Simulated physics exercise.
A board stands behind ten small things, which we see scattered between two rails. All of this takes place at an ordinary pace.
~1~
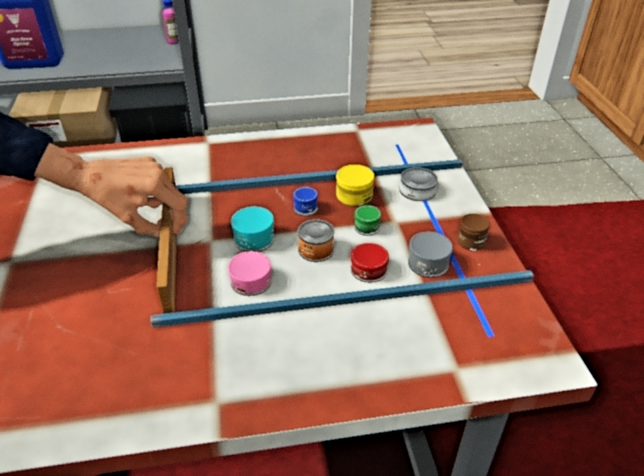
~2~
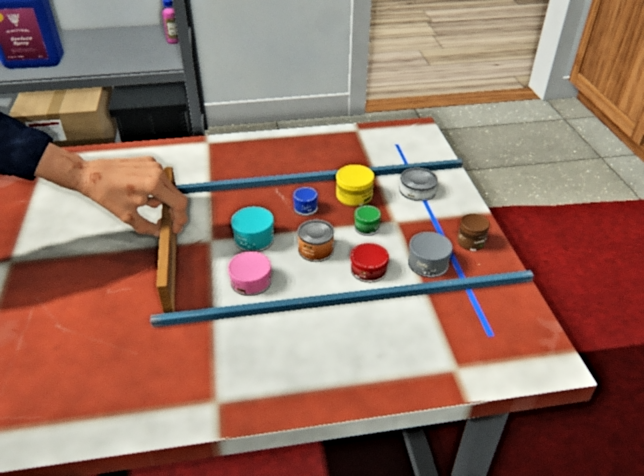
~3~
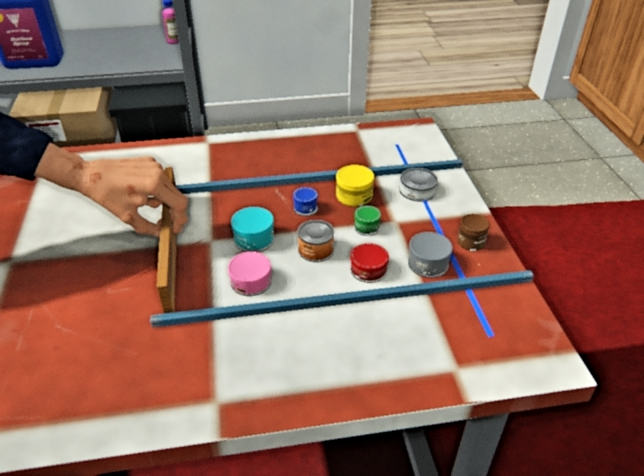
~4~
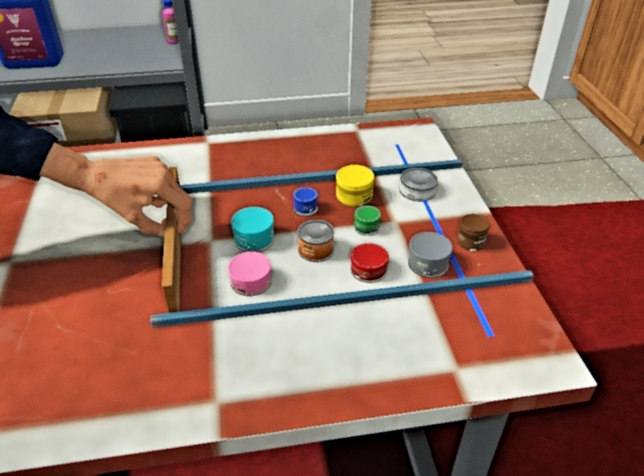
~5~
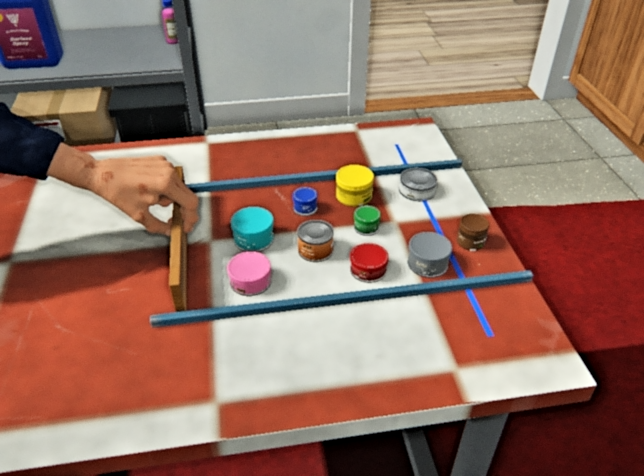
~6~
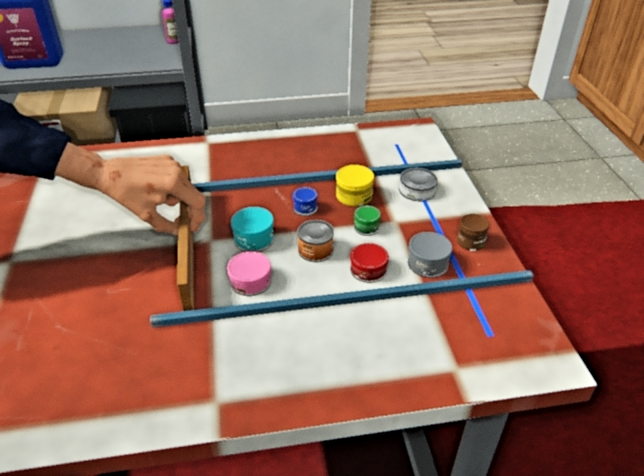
On a red and white checkered table, a hand held a wooden board upright behind ten small, colorful containers scattered between two blue rails, then slid it slightly right while the containers stayed still.
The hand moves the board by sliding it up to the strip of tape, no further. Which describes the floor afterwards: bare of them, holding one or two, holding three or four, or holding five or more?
A drop or two.
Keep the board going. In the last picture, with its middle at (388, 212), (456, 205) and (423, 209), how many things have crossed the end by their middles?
Place by place: 0, 5 and 1.
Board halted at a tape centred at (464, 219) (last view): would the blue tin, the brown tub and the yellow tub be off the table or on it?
In order, the blue tin keeps its spot, then the brown tub goes off the edge, then the yellow tub keeps its spot.
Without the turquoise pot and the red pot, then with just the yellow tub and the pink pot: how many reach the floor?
The count is 0 in the first case and 1 in the second.
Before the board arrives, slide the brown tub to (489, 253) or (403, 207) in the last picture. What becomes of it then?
In that order, it drops off; remains up.
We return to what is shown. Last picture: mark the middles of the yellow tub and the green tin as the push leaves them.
Yellow tub at about (433, 171), green tin at about (484, 210).
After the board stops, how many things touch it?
That comes to 5.
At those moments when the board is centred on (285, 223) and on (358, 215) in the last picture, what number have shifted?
First 3 and then 9.
Soon after, none off yet; brown tub at rest near (473, 232); white tin at rest near (418, 185); grey pot at rest near (429, 255).
Then, none off yet; brown tub at rest near (473, 232); white tin at rest near (418, 185); grey pot moved a little near (440, 253).
Further on, none off yet; brown tub moved a little near (482, 227); white tin moved a little near (432, 182); grey pot moved well along near (503, 249).
By the end, the number that fall off is one or two; fallen, grey pot.
